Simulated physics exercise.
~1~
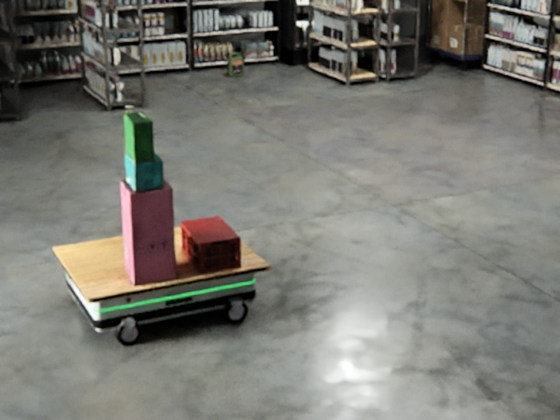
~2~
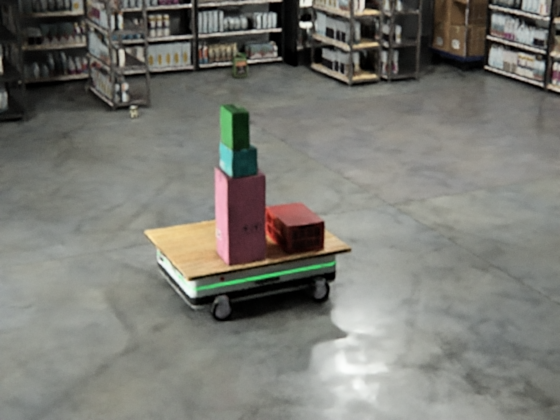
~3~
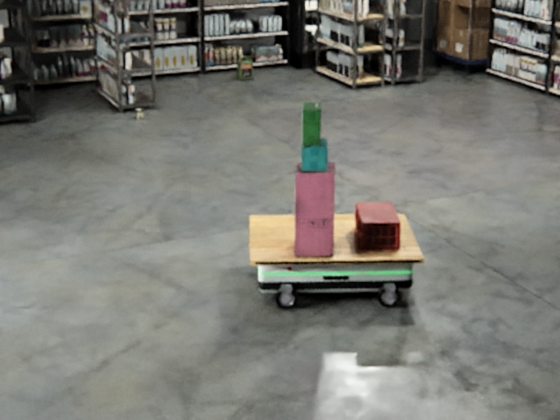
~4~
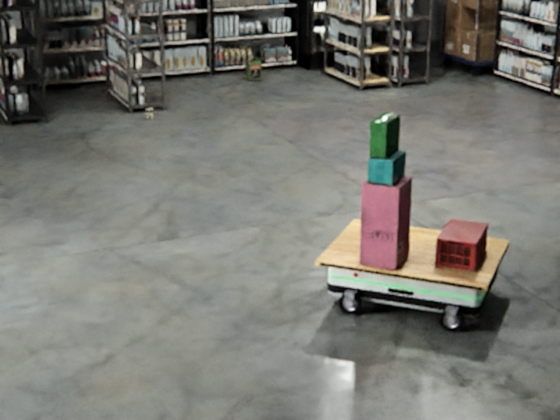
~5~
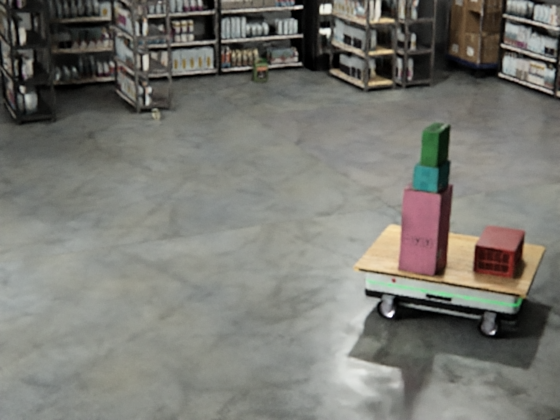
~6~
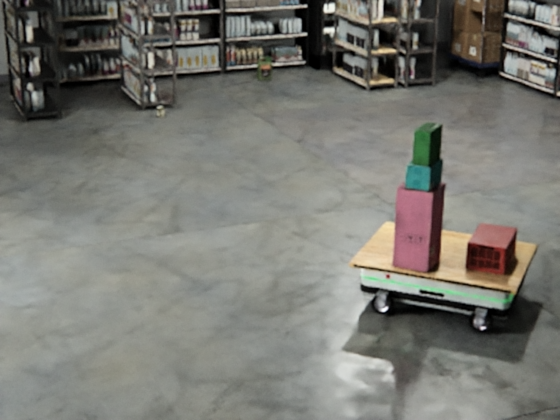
At first, a low robot cart with a flat wooden top stands at the left of a smooth grey floor, with stocked shelves behind it. It carries a tall pink box with a turquoise box and a green box stacked on top, and a red crate sits to the right of the stack. The cart rolls to the right across the floor, then swings round so that its deck sits at a new angle. It travels less far as it nears the right side, then shifts very slightly back left in view. It ends there with the stack upright and the crate still aboard.
